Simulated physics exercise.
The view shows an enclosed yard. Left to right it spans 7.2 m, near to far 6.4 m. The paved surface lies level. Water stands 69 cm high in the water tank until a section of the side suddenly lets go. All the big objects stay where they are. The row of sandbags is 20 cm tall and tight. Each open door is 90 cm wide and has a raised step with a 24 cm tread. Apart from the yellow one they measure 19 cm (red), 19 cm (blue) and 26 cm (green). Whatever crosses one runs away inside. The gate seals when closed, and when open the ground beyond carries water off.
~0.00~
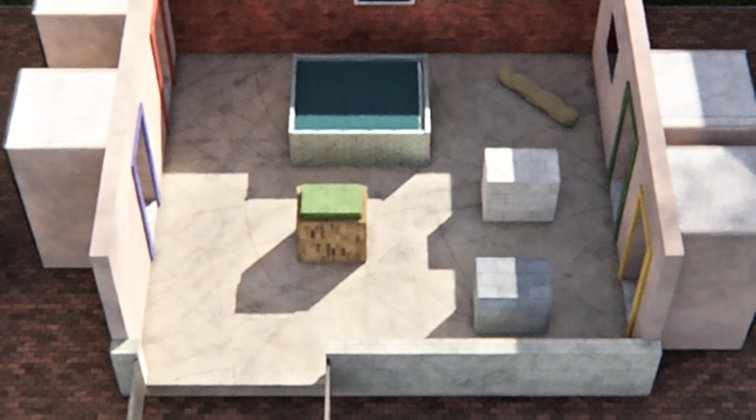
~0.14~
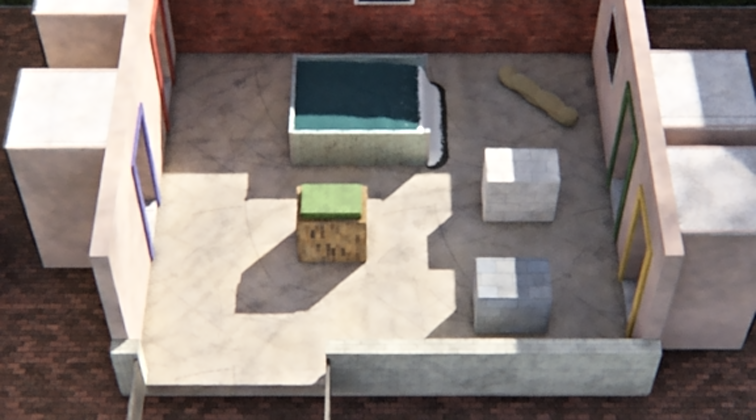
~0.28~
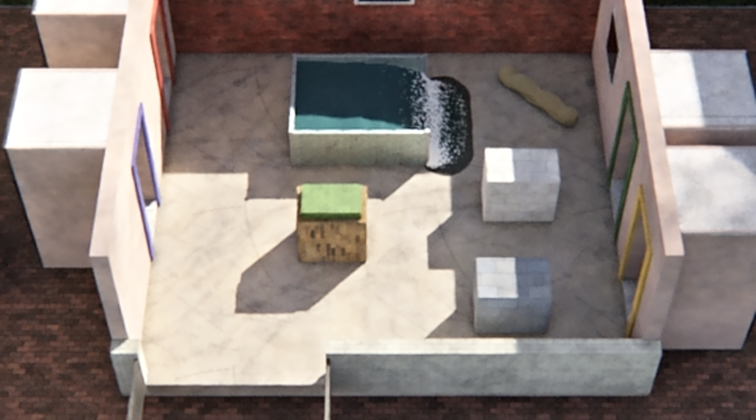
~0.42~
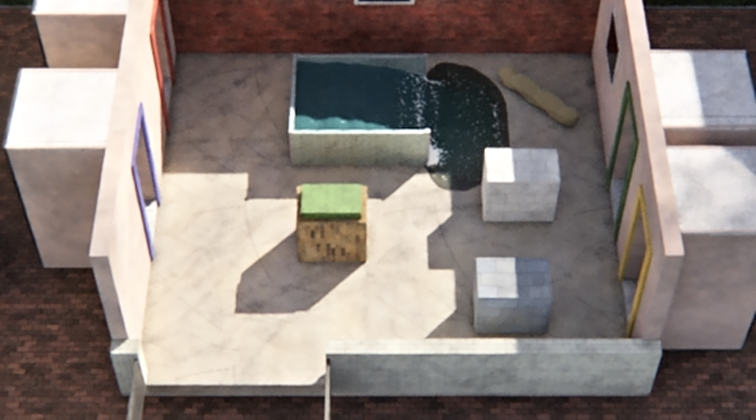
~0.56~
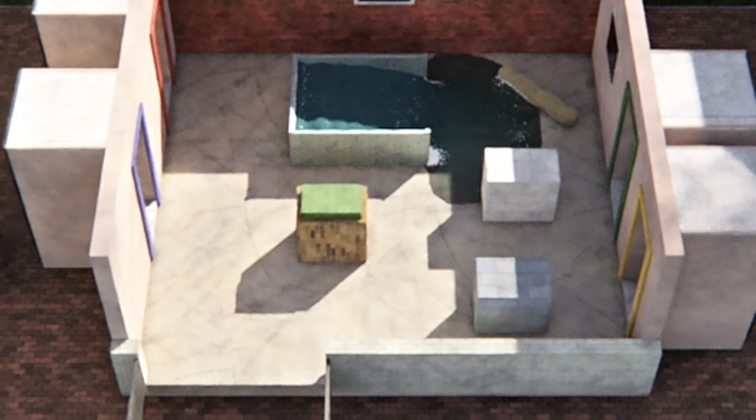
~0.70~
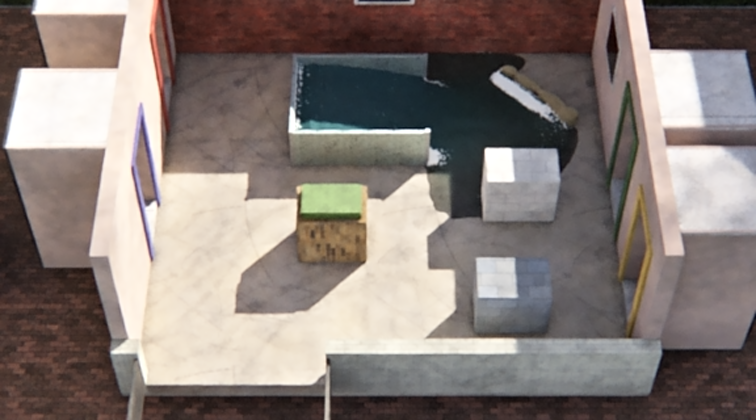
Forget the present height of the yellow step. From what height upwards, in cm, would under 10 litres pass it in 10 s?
It would have to be roughly 14 cm high.
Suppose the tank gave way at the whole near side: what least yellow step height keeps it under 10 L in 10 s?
About 17 cm.
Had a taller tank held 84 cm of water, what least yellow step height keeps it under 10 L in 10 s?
Some 17 cm.
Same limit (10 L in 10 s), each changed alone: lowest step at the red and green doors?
About 6.5 cm at red and 23 cm at green.
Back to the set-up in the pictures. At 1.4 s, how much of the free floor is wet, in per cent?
Some 20 per cent of it.
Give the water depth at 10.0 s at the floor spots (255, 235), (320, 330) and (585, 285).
Roughly 4, 4 and 7 cm, in turn.
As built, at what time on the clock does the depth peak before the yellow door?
At about 6.5 s.
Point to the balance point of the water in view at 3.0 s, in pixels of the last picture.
At about (497, 152).
After 1.4 s water covers 20 % of the floor, deepest (42 cm) near (596, 161); it has not reached the yellow door.
After 3.0 s water covers 35 % of the floor, deepest (32 cm) near (583, 57); 7 cm at the yellow door, 0 litres in over its 9 cm step.
After 10.0 s water covers 95 % of the floor, deepest (10 cm) near (154, 240); 7 cm at the yellow door, 42 litres in over its 9 cm step.
At the yellow door as built, the water arrived by 2.1 s and peaked near 15 cm at 6.4 s.
With a step of 11.5 cm, 21 litres would have come in within the 10 s; with 15.5 cm, 5 litres. So under 10 litres takes about 14 cm.
